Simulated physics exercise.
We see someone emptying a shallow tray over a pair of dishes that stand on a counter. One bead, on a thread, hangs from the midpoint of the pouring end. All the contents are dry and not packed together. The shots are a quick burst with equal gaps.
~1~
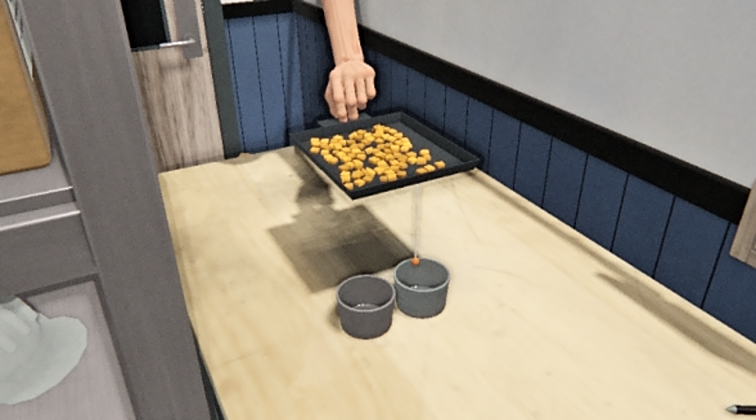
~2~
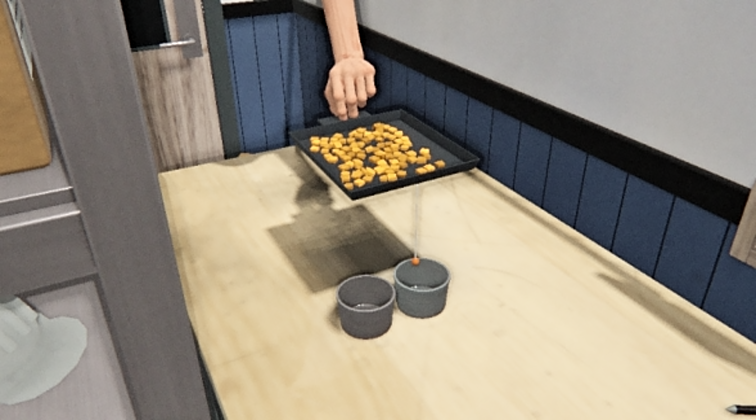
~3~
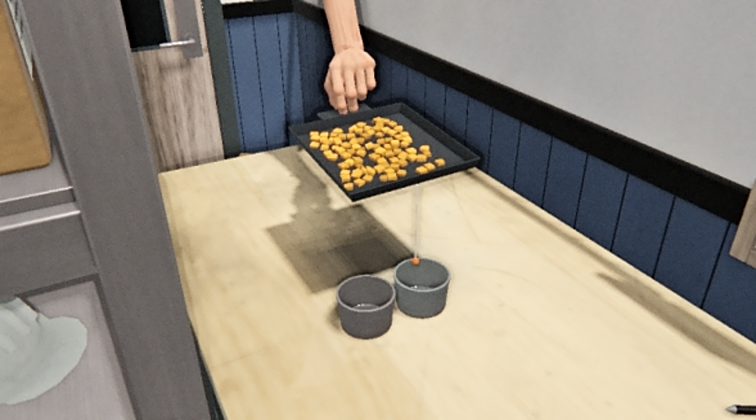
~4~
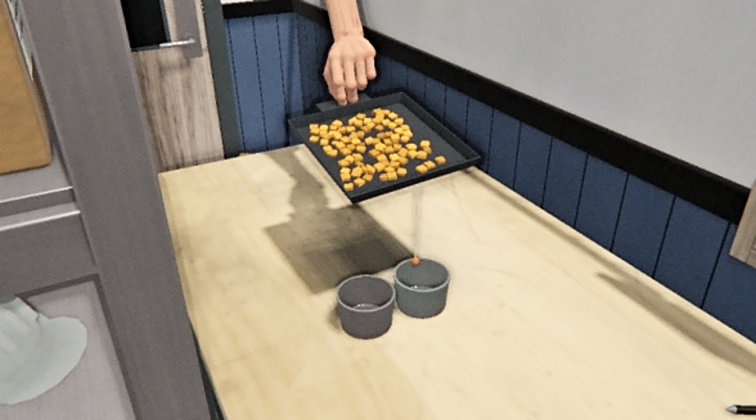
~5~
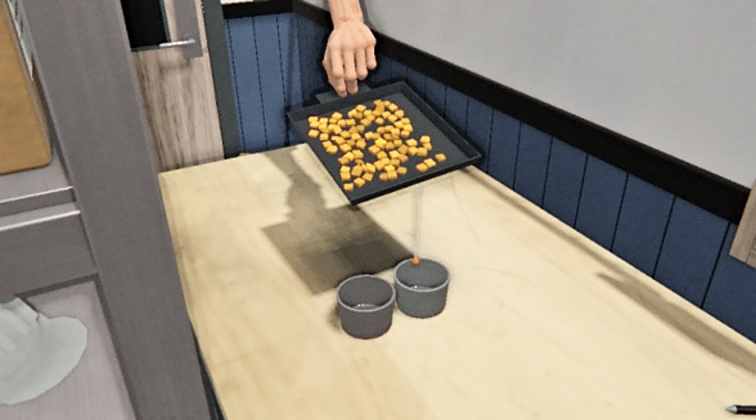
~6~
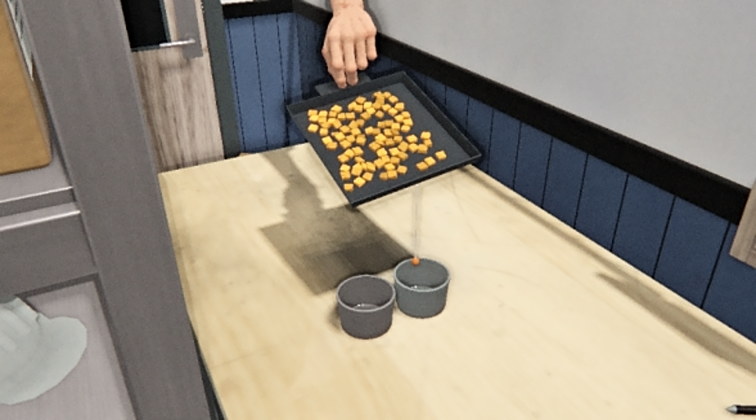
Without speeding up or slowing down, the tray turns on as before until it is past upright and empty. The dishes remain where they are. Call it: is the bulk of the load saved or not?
The bulk is saved.
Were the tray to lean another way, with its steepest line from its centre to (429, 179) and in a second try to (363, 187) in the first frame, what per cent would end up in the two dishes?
Well, 20 percent for one and then 70 percent for the other.
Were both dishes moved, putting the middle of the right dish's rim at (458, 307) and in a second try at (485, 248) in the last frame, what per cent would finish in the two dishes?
It works out to 0 percent and then 0 percent.
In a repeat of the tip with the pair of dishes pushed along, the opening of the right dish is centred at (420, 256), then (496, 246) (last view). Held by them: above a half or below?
Try 1: A lesser share; try 2: A lesser share.
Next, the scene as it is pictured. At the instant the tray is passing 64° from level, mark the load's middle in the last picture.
Load centre: Approx. (378, 179).
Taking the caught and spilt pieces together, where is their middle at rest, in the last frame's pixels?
Roughly pixel (369, 318).
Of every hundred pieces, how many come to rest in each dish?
Per cent held at the end: Left dish 80, right dish 10.
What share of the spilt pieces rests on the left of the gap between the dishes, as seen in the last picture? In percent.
About 40 per cent.
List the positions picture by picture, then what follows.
In the first frame, corners of the pouring end near (352, 189) and (474, 159), level; middle of the load near (369, 151), small crackers; left dish near (379, 321); right dish near (436, 301); bead on its thread near (415, 261).
In the second frame, corners of the pouring end near (352, 190) and (474, 158), level; middle of the load near (369, 149).
In the third frame, corners of the pouring end near (352, 191) and (475, 157), tipped barely, lowest at the left corner; middle of the load near (369, 146).
In the fourth frame, corners of the pouring end near (353, 194) and (475, 156), tipped a little, lowest at the left corner; middle of the load near (369, 141).
In the fifth frame, corners of the pouring end near (353, 196) and (476, 155), tipped a little, lowest at the left corner; middle of the load near (369, 136).
In the sixth frame, corners of the pouring end near (353, 199) and (476, 154), tipped clearly, lowest at the left corner; middle of the load near (369, 131); left dish near (379, 321); right dish near (436, 301).
Shortly afterwards, tray tipped steeply; the whole lot on the tray.
Next, tray tipped past a quarter turn; only a few on the tray; near half in the left dish; only a few in the right dish; a little outside both; near a third in the air.
Some moments later, tray tipped past a quarter turn; the bulk in the left dish; a little in the right dish; a little outside both.
In the end, tray tipped past a quarter turn; the bulk in the left dish; a little in the right dish; a little outside both.
